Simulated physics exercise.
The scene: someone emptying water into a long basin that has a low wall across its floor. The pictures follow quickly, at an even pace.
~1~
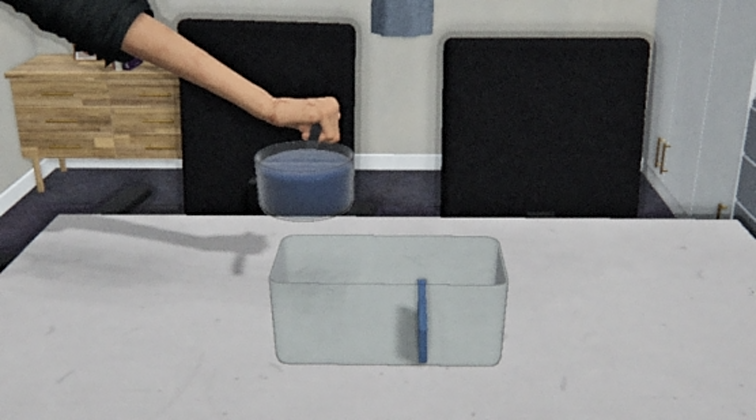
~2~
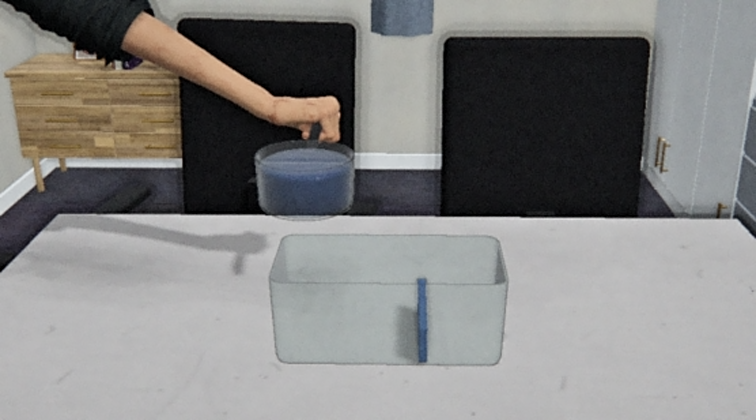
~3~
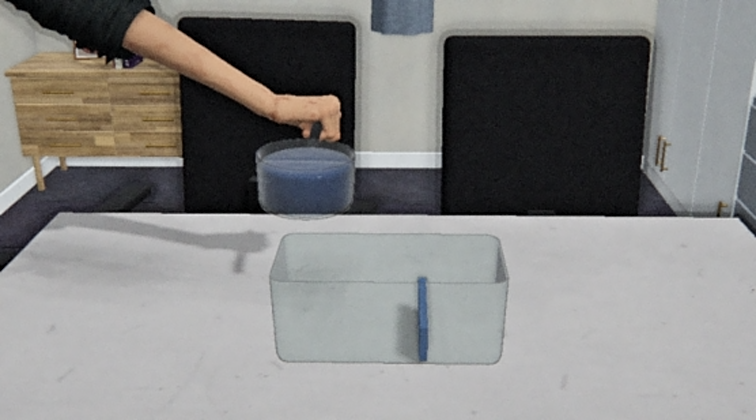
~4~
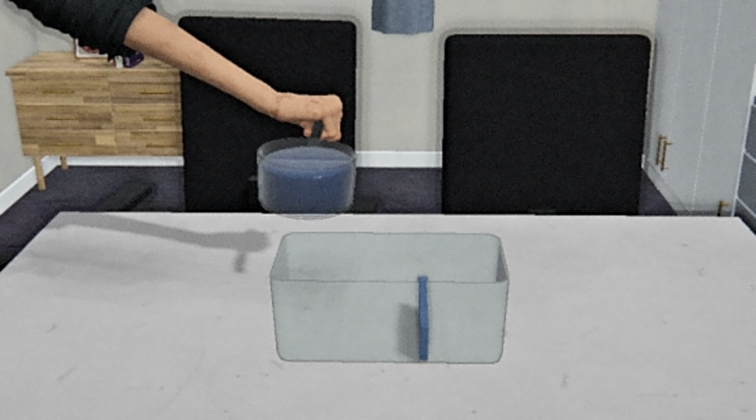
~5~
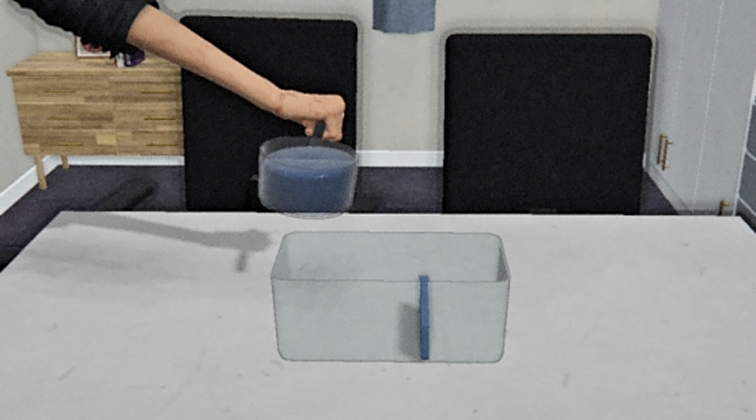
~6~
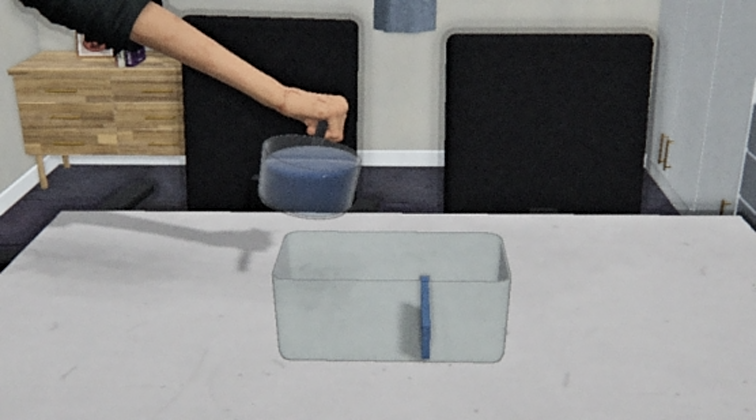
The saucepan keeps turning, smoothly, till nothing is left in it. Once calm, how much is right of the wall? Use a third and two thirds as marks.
In the end under a third is right of the wall.
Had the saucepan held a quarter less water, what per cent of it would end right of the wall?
It comes to 0 per cent or so.
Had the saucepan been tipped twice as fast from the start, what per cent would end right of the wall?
About 5 per cent.
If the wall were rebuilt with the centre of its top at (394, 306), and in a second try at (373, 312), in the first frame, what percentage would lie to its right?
Roughly 65 per cent, and 90 per cent.
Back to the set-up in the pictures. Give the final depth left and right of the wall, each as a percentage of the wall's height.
Left: 40 %. Right: 10 %.
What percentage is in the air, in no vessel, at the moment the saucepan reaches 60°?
About 25 per cent.
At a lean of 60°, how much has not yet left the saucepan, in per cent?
Roughly 60 in a hundred.
A moment on, the saucepan is tipped part way and 62 per cent is still to pour, 13 is left of the wall and 0 right of it.
Next, the saucepan is tipped on its side and 15 per cent is still to pour, 65 is left of the wall and 11 right of it.
Then the saucepan is tipped on its side and 2 per cent is still to pour, 84 is left of the wall and 12 right of it.
Later the saucepan is tipped on its side and 0 per cent is still to pour, 87 is left of the wall and 12 right of it.
In the end 88 per cent lies left of the wall, 12 right of it and 0 outside.
